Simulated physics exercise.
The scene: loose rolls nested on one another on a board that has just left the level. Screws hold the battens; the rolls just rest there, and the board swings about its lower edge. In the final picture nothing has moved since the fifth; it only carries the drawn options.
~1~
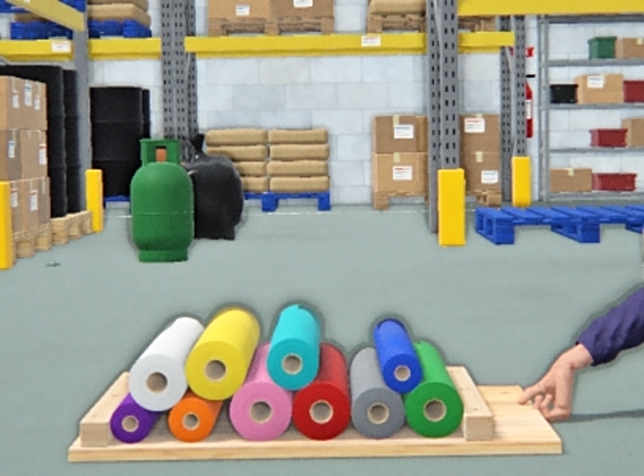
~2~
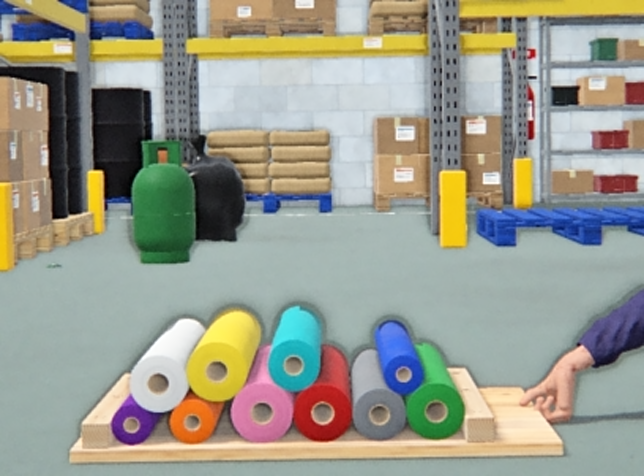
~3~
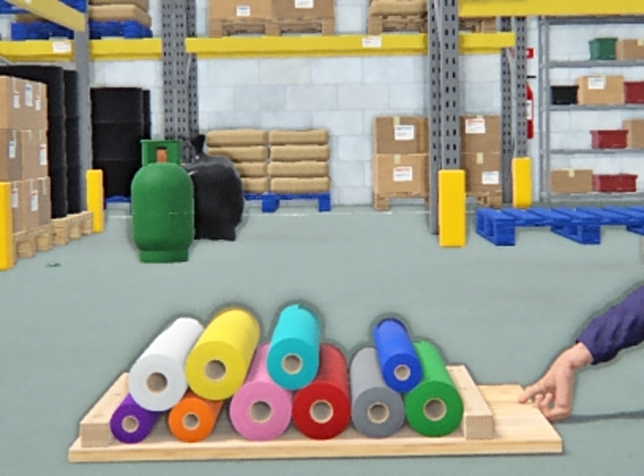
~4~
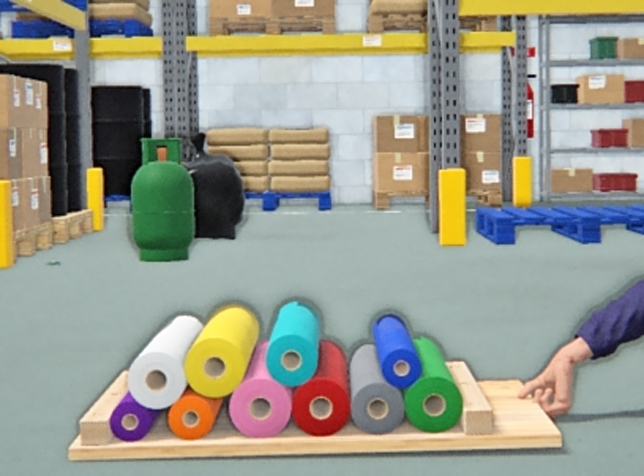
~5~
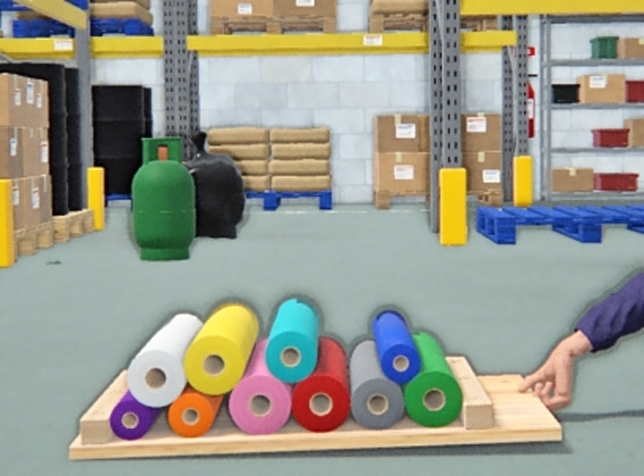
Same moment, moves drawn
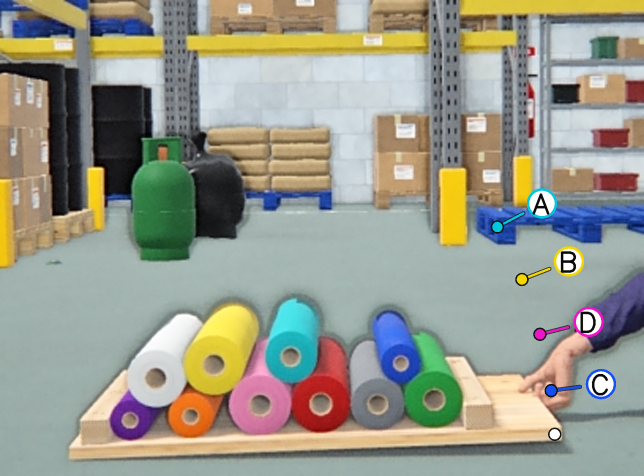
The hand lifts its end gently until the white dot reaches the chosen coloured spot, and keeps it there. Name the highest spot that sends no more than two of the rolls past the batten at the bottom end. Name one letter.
Up to A.
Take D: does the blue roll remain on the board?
Yes, with D.
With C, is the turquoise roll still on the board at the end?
Yes, with C.
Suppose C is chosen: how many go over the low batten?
At C the number is none.
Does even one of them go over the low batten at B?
Yes, at B.
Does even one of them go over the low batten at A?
Yes.
On the marked copy, A at (497, 227); B at (522, 279); C at (551, 391); D at (540, 334); the white dot at (554, 434).
Taking A. A third of the way, board at 16°.
Two thirds of the way, board at 27°.
When it is over, board at 27°, two over the low batten (white, yellow).
As for the rest, B two over the low batten (white, yellow); C none over the low batten; D two over the low batten (white, yellow).
